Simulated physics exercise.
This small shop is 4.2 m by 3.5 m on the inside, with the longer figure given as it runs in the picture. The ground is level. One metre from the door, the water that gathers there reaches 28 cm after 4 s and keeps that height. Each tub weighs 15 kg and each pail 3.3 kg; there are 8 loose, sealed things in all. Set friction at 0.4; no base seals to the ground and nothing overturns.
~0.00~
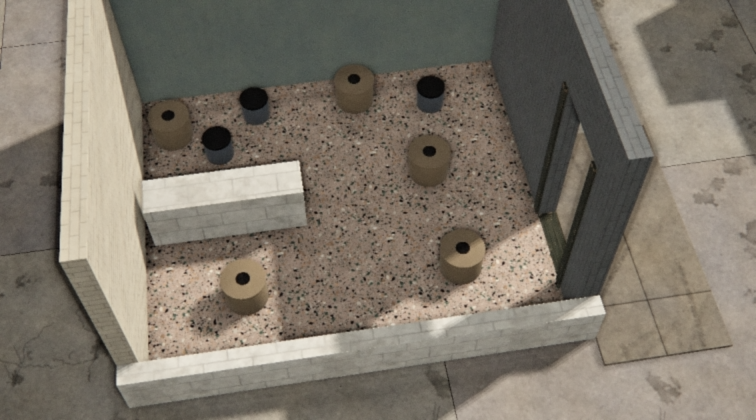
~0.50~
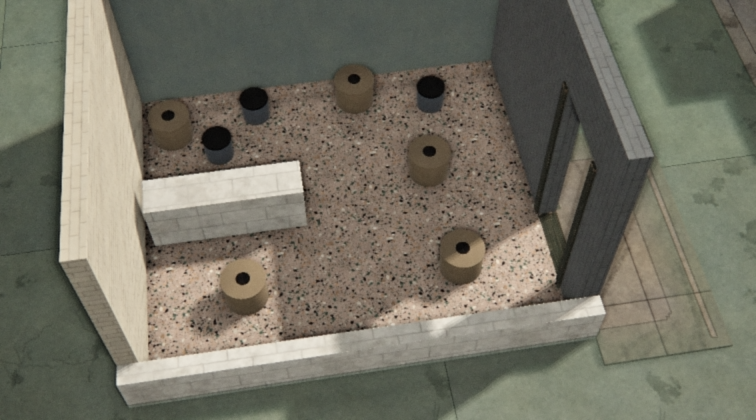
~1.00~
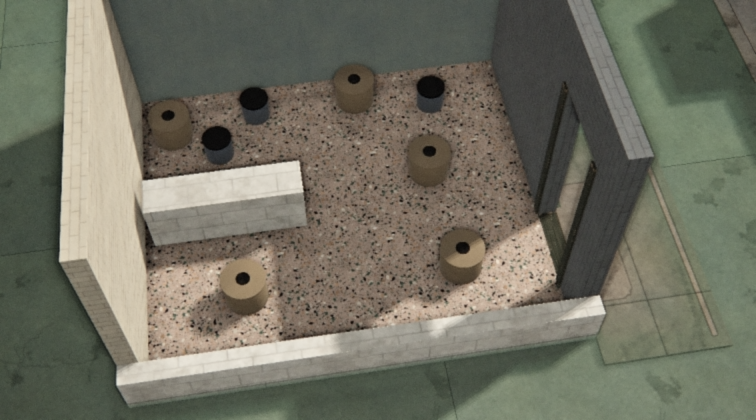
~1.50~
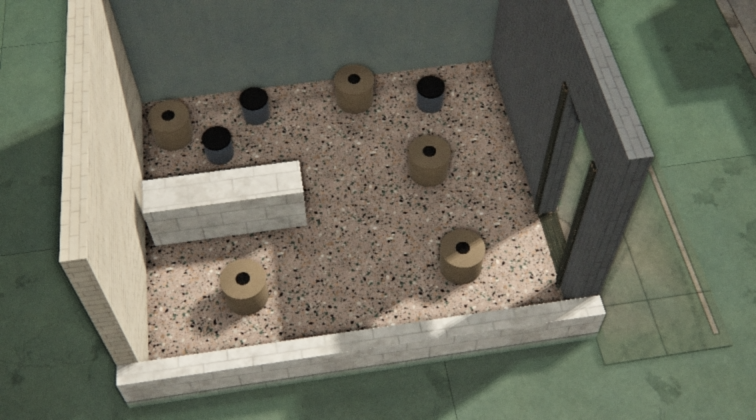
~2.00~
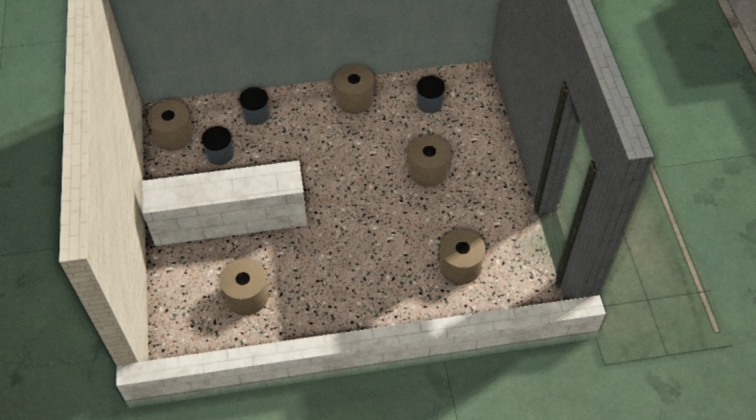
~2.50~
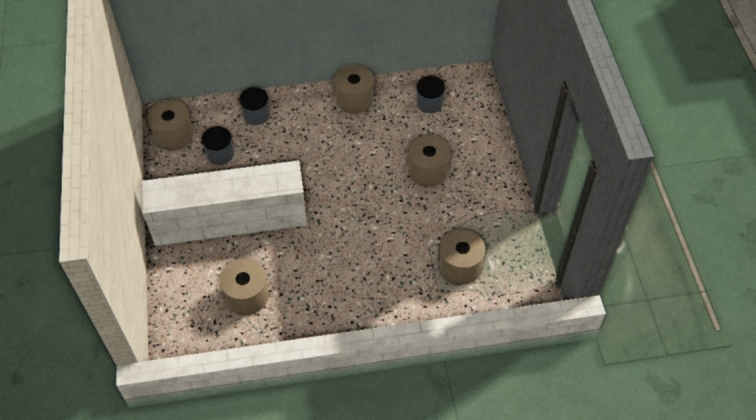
Greenish water spread over the paved ground around a small, roofless walled room, then crept through the doorway on the right onto the speckled floor, while the tan and dark tubs inside stayed put.
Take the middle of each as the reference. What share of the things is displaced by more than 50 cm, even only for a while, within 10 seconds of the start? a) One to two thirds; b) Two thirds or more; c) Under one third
One to two thirds (a).
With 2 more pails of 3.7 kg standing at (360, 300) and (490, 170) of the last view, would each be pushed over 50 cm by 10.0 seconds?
Above the limit, then inside the limit.
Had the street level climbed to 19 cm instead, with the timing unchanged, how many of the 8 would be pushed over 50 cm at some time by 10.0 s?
Then it comes to 2.
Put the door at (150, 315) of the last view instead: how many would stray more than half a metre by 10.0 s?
In that case the number is 5.
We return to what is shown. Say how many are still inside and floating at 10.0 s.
Count: 4.
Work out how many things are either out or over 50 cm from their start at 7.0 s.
By my tally, 2.
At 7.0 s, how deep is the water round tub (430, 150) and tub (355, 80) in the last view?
Depths: Near 4 cm, then near 4 cm.
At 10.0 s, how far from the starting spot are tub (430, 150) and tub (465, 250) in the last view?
Respectively 0 and 140 centimetres.
After 3.5 s 0 of 8 are over 50 cm from their spots; 0 afloat.
After 4.5 s 1 of 8 are over 50 cm from their spots; 0 afloat.
After 7.0 s 2 of 8 are over 50 cm from their spots; 1 afloat.
After 10.0 s 4 of 8 are over 50 cm from their spots, and 4 have been at some point; 4 afloat.
